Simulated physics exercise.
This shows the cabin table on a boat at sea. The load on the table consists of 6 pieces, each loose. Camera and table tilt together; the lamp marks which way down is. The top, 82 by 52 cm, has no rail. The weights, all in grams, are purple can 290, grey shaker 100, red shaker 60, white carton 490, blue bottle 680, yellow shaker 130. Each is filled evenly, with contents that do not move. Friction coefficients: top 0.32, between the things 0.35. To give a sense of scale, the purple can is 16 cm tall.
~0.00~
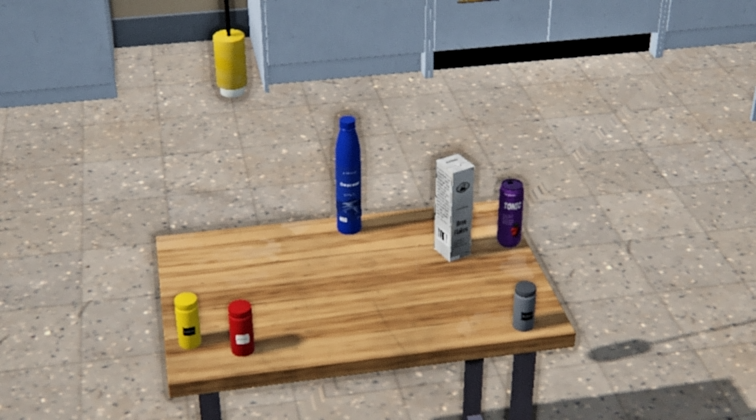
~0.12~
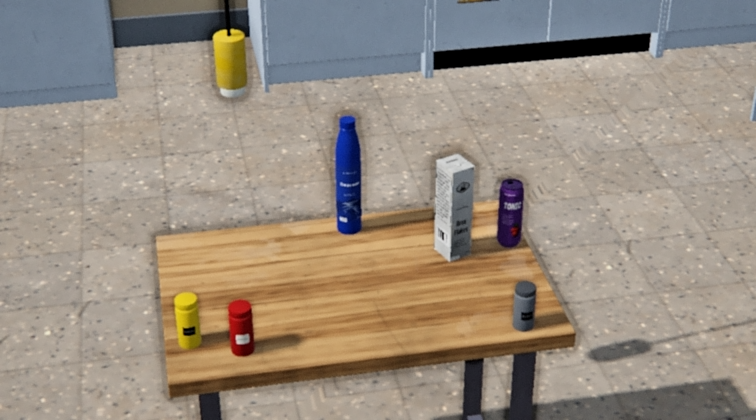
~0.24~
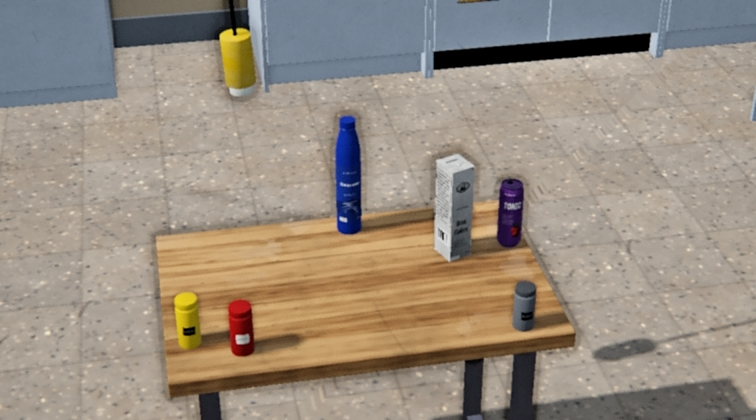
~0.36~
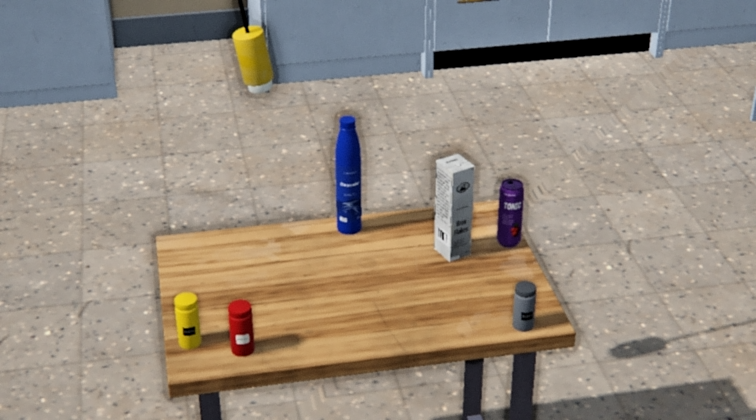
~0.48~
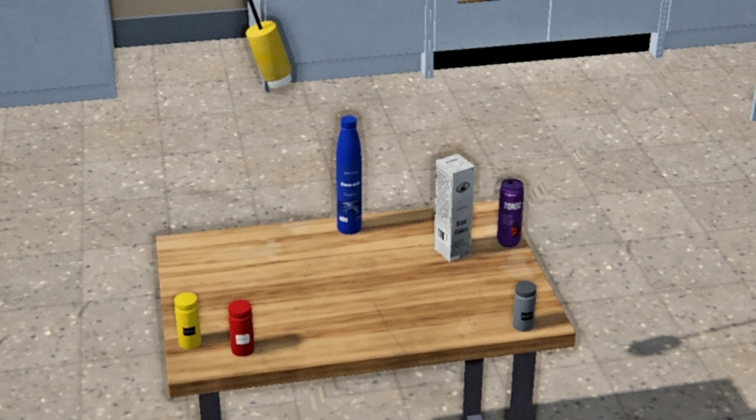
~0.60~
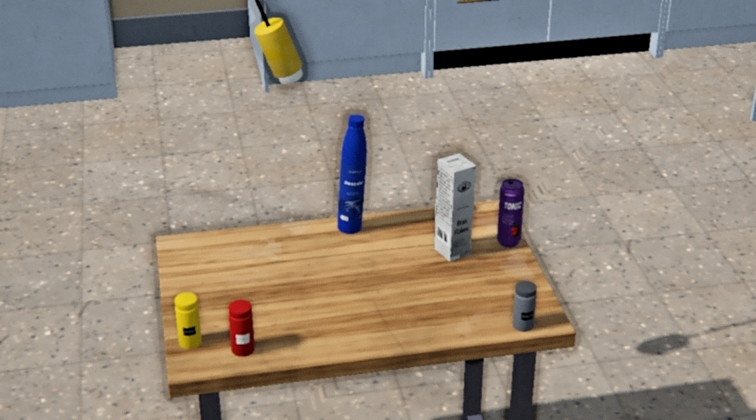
We see six containers standing on a wooden table while a yellow cylinder hanging behind them, at first still, swings to the right; then the blue bottle and white carton lean very slightly right, the shakers staying in place.
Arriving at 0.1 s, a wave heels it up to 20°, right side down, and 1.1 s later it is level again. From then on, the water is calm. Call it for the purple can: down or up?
Down.
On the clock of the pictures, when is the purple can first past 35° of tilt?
Time: Roughly 1.0 s.
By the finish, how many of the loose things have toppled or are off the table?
The count is 3.
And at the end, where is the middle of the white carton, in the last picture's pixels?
It settles somewhere near (511, 216).
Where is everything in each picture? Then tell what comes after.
Boat level; purple can (510, 214); grey shaker (525, 306), in the first frame.
Boat level; white carton (454, 208); blue bottle (348, 175), in the second frame.
Boat heeled 3°, right side down; yellow shaker (188, 321); grey shaker (525, 306), in the third frame.
Boat heeled 9°, right side down; red shaker (241, 328); white carton (454, 208), in the fourth frame.
Boat heeled 16°, right side down; blue bottle (349, 175); yellow shaker (188, 321), in the fifth frame.
Boat heeled 20°, right side down; purple can (511, 214); grey shaker (525, 306), in the sixth frame.
After 1.00 s, boat heeled 6°, right side down; purple can now off the table; blue bottle on its side; white carton tipped 49° from how it sat.
After 1.30 s, boat level; white carton on its side; blue bottle on its side.
At rest (3.2 s), off the table and tipped over, purple can; tipped over on the table, white carton and blue bottle; the other 3 in place, give or take 5 cm.
